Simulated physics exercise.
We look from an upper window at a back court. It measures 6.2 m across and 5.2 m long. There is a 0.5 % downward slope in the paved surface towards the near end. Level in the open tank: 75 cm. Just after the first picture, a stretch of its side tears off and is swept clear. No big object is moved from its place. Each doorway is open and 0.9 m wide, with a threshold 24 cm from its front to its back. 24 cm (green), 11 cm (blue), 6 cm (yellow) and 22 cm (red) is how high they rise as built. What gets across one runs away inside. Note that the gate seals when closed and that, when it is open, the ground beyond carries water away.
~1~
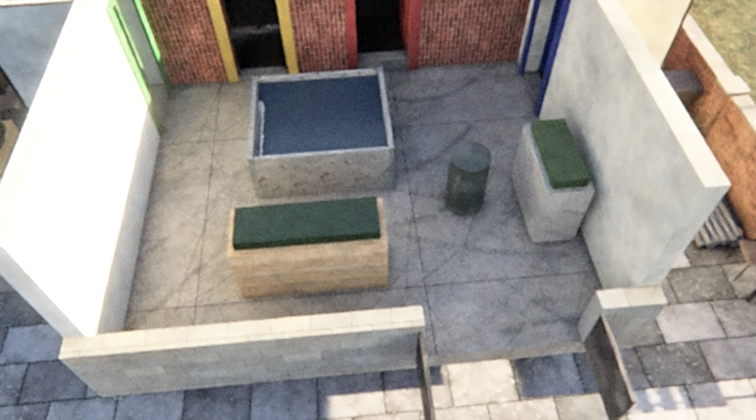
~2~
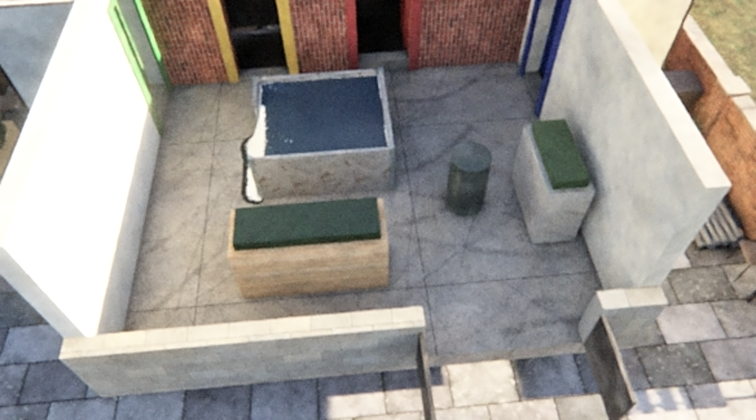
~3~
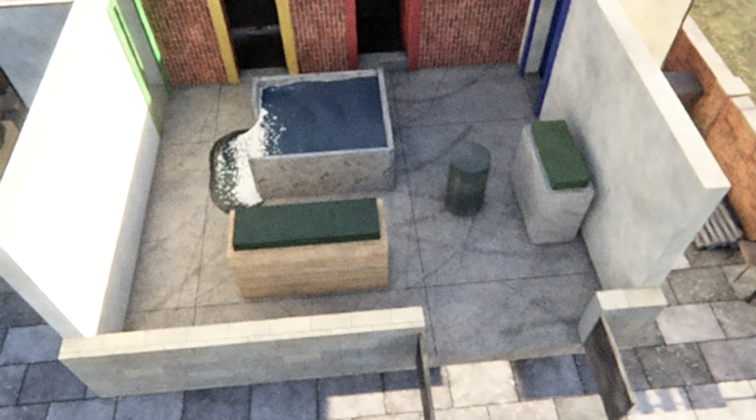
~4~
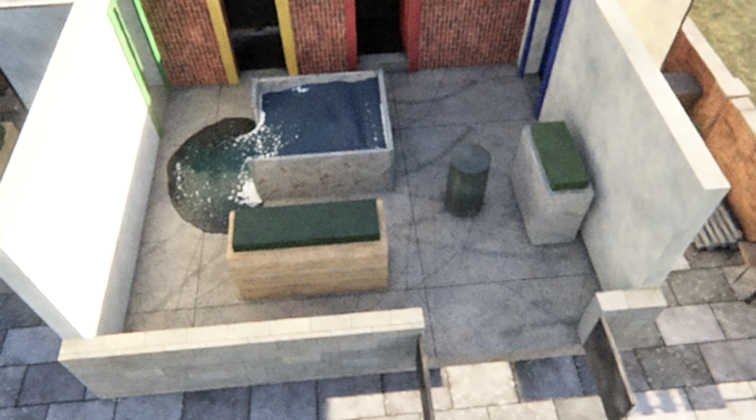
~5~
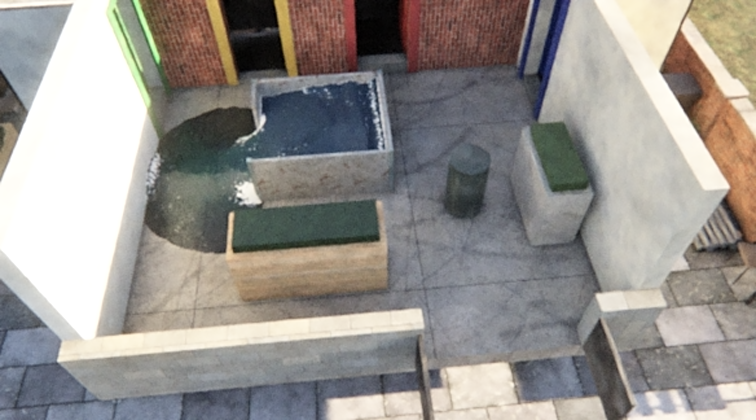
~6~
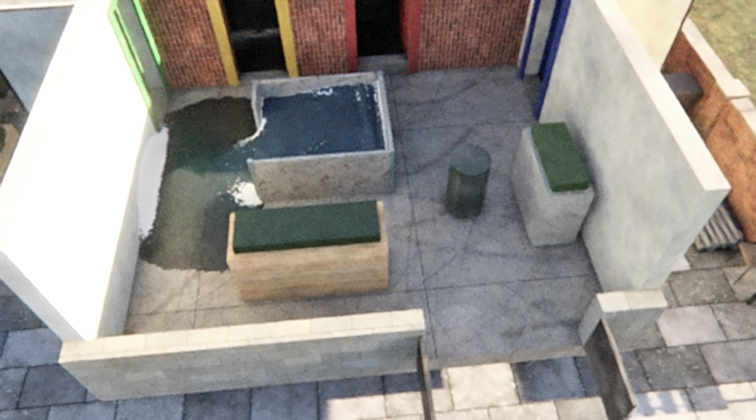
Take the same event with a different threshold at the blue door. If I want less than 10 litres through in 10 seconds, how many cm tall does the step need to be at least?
You would need about 12.5 cm.
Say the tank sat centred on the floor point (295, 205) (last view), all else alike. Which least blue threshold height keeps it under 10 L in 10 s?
Some 9.0 cm.
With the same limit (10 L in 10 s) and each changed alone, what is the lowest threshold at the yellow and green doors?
You'd want about 8.5 centimetres at yellow and about 22 centimetres at green.
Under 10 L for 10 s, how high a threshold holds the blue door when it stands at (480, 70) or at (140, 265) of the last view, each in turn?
You'd want about 9.5 cm there first, then about 22 cm.
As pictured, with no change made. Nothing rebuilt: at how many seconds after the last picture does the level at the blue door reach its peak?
The level tops out near 4.0 seconds.
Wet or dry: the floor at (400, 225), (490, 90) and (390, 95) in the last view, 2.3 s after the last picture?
In order: Untouched, untouched, soaked.
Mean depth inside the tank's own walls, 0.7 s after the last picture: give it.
Roughly 42 cm.
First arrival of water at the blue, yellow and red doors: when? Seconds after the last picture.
Blue = 3.2 s, yellow = 0.5 s, red = 2.0 s.
Then, 0.7 s after the last picture water covers 20 % of the floor, deepest (46 cm) near (164, 188); it has not reached the blue door.
Then, 2.3 s after the last picture water covers 50 % of the floor, deepest (34 cm) near (120, 356); it has not reached the blue door.
Then, 9.3 s after the last picture water covers 95 % of the floor, deepest (12 cm) near (540, 167); 9 cm at the blue door, 21 litres in over its 11 cm threshold.
At the blue door as built, the water peaked near 15 cm, 4.1 s after the last picture.
With a threshold of 10.5 cm, 26 litres would have come in within the 10 s; with 14.5 cm, 4 litres. So under 10 litres takes about 12.5 cm.
